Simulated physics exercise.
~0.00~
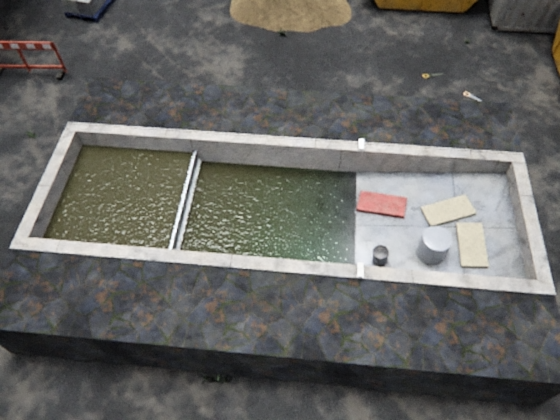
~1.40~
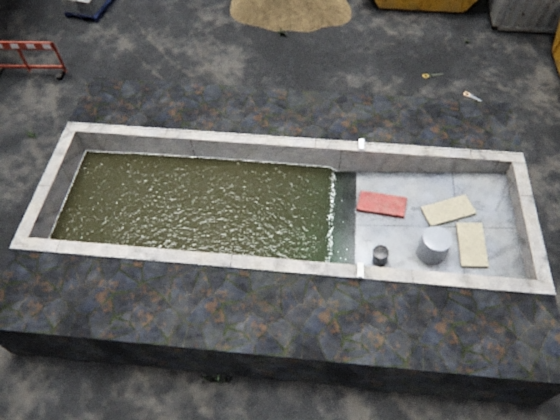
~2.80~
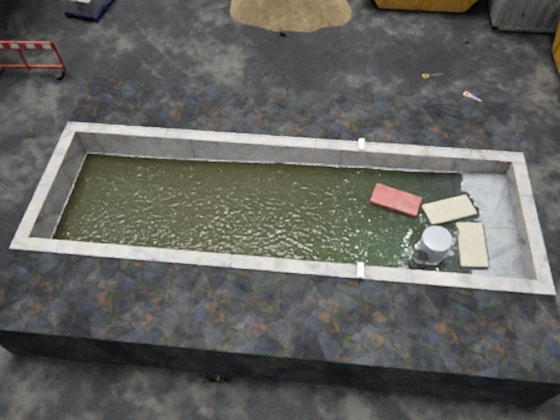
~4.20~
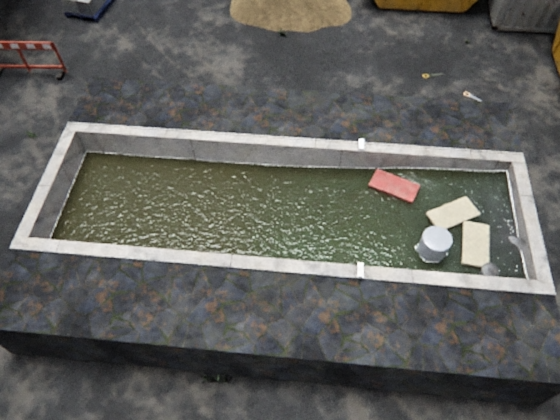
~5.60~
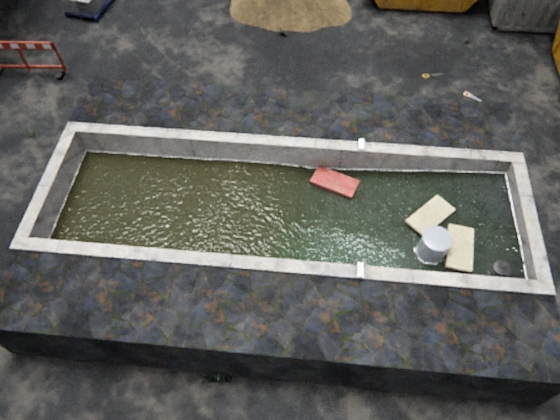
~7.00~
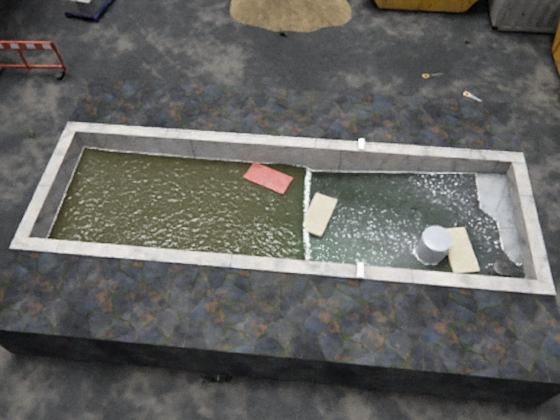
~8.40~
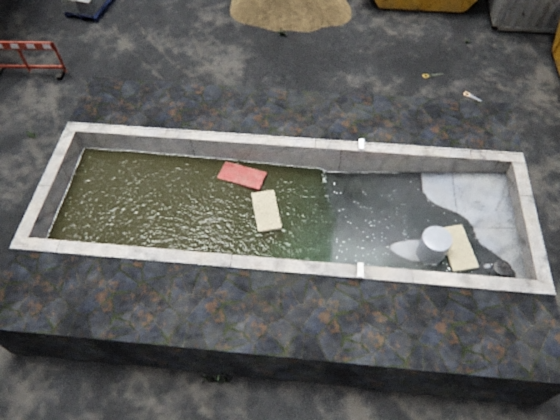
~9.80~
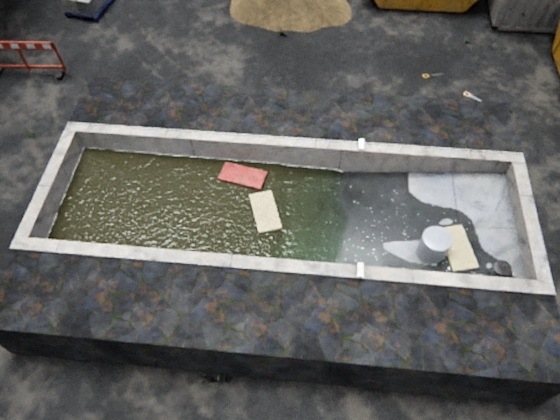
In a stone-rimmed tank, released water floods the right end, then carries two floats left.
